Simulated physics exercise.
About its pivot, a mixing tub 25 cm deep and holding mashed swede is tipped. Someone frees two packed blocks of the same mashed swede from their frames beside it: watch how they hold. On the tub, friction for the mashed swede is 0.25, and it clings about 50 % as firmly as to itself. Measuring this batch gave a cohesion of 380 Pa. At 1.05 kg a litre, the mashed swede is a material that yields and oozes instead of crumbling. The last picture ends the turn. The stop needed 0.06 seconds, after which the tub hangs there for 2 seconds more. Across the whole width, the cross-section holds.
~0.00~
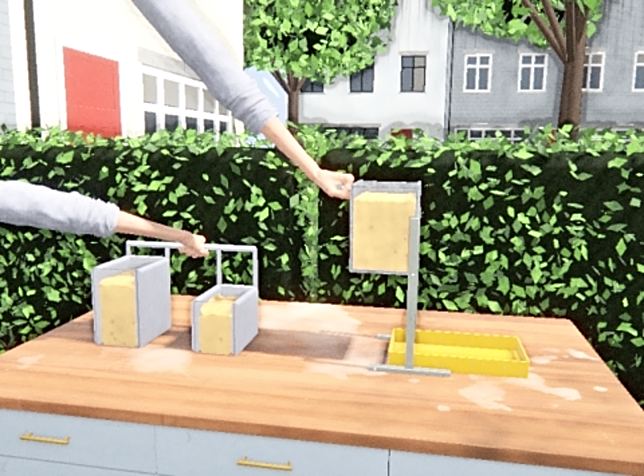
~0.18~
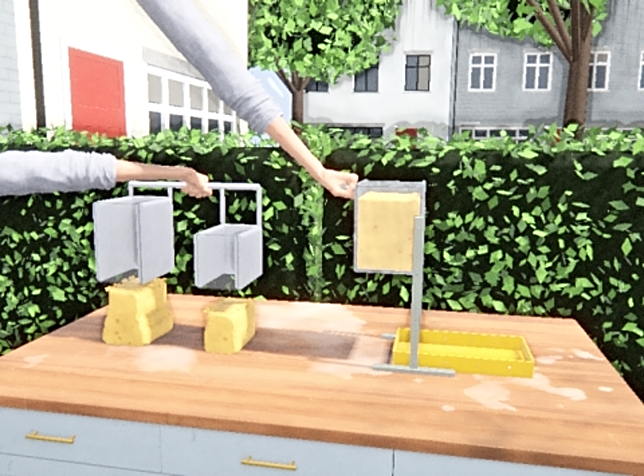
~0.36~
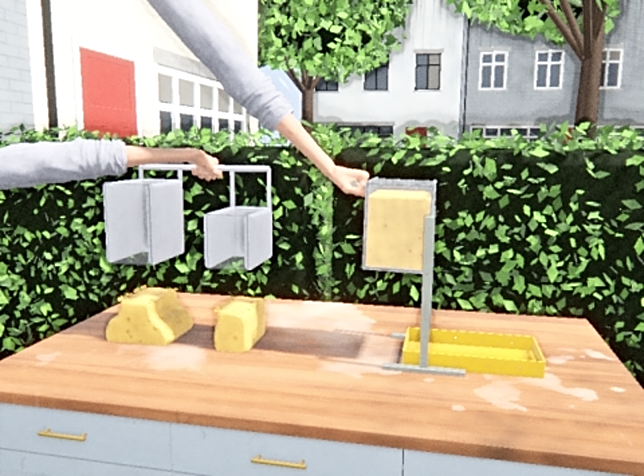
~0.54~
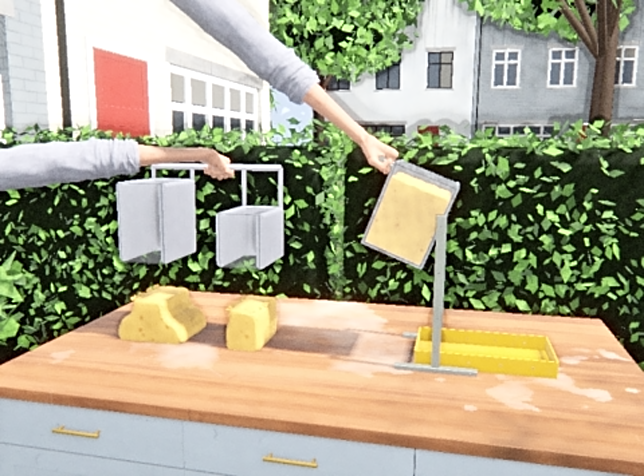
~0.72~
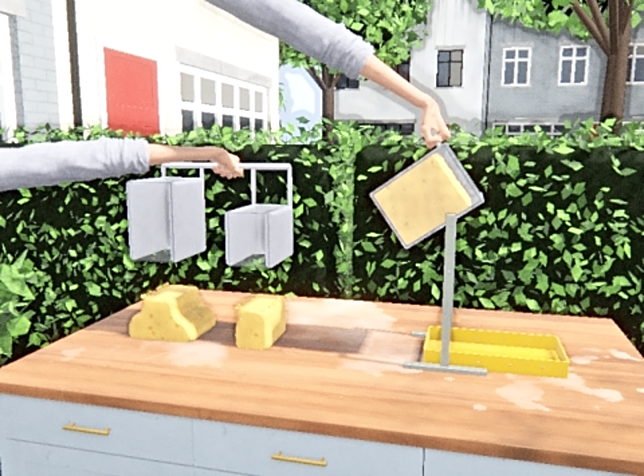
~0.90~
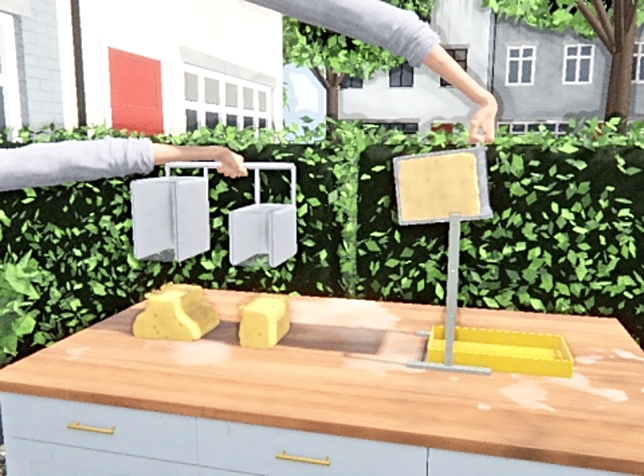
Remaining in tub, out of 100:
100 out of 100.
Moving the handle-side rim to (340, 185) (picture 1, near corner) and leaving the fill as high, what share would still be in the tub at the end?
About 65 per cent.
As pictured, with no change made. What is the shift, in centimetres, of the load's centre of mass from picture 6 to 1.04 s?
Shift: Some 1 cm.
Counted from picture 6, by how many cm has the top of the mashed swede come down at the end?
Roughly 2 cm.
After 1.04 s, the tub is at 83 degrees and holds 100 %.
After 1.21 s, the tub is at 83 degrees and holds 100 %.
After 1.38 s, the tub is at 83 degrees and holds 100 %.
After 1.55 s, the tub is at 83 degrees and holds 100 %.
After 2.90 s, the tub is at 83 degrees and holds 100 %.
